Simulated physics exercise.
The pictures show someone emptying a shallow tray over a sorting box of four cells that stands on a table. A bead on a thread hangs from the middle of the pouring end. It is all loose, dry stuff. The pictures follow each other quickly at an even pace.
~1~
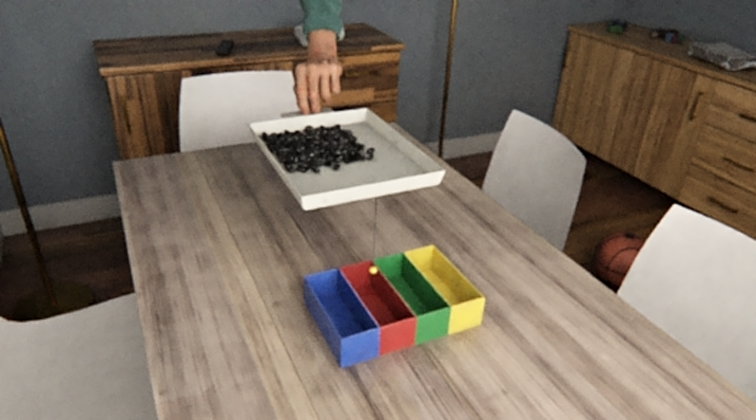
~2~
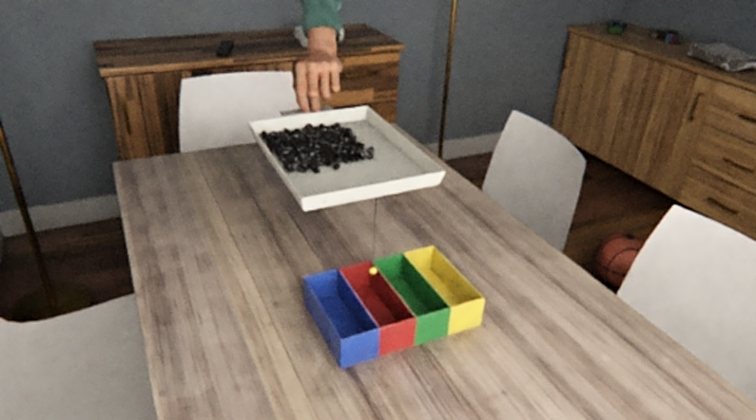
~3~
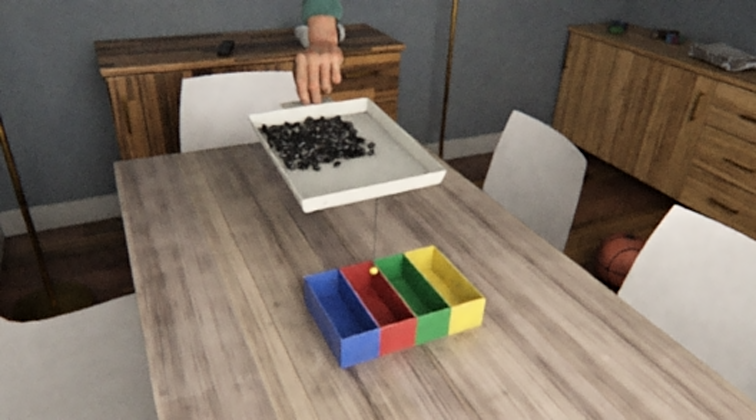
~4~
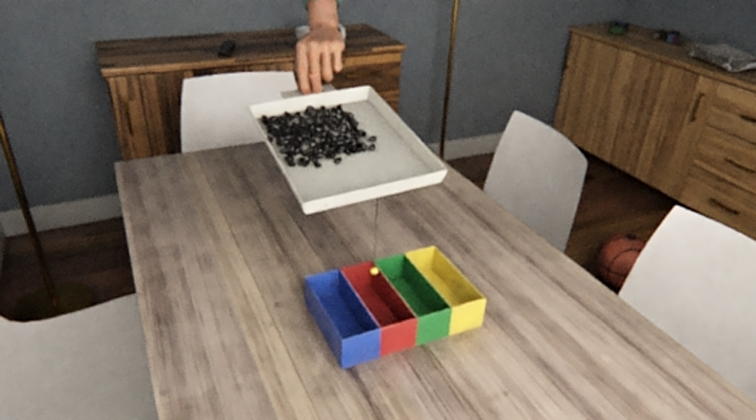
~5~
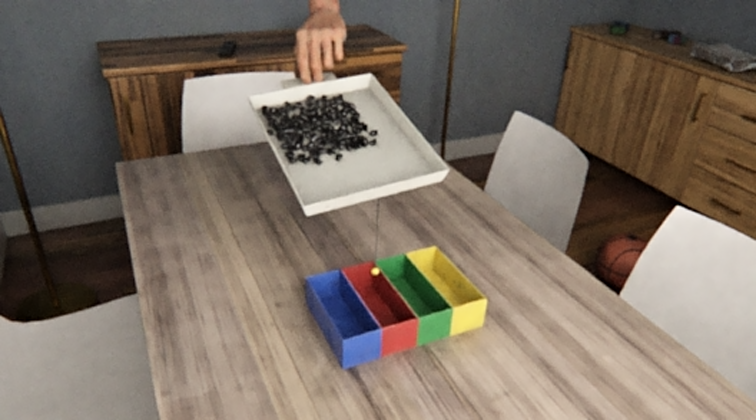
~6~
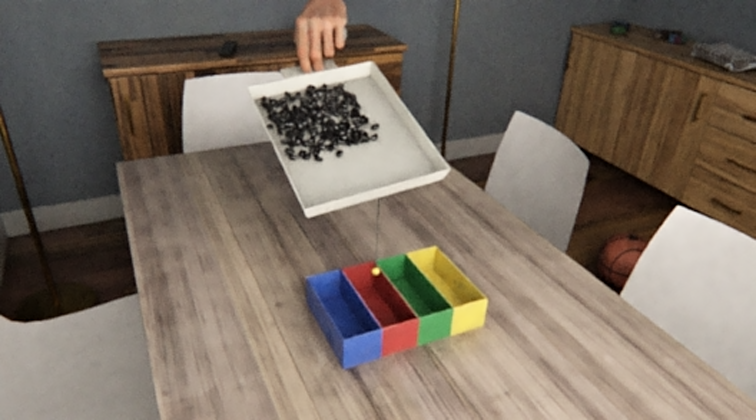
In a room with wooden cabinets and white chairs, a wooden table is seen from above at an angle by a still camera. A hand holds a white tray of black beans at its far side, above a box with blue, red, green and yellow cells and a small hanging yellow bead. The hand steadily raises the tray's far side, tilting it toward the near left corner, while the beans spread slightly.
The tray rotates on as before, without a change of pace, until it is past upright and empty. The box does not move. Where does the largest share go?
The blue one ends fullest.
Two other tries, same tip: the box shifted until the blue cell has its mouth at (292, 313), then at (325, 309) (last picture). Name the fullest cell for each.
The first try: The cell in red. The second: That blue cell.
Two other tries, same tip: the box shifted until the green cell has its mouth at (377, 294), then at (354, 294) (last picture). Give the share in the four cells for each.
First some 100, then 100 per cent.
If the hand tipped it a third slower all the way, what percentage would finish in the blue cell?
Some 40 per cent.
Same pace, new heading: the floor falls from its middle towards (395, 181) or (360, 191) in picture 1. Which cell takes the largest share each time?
At the first place the yellow one, at the second the blue cell.
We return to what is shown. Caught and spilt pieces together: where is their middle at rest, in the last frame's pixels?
Roughly at (333, 334).
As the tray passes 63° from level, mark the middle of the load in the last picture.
Near (334, 194).
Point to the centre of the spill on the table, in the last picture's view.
Near (305, 345).
Shortly afterwards, tray tipped steeply; all but a few on the tray; a little falling or outside the box.
Next, tray tipped past a quarter turn; near a third on the tray; near a quarter in the blue cell; a little in the red cell; only a few in the green cell; near a third falling or outside the box.
Some moments later, tray tipped past a quarter turn; near a third in the blue cell; a little in the red cell; only a few in the green cell; near half falling or outside the box.
In the end, tray tipped past a quarter turn; near a third in the blue cell; a little in the red cell; only a few in the green cell; none at all in the yellow cell; near half outside the box.
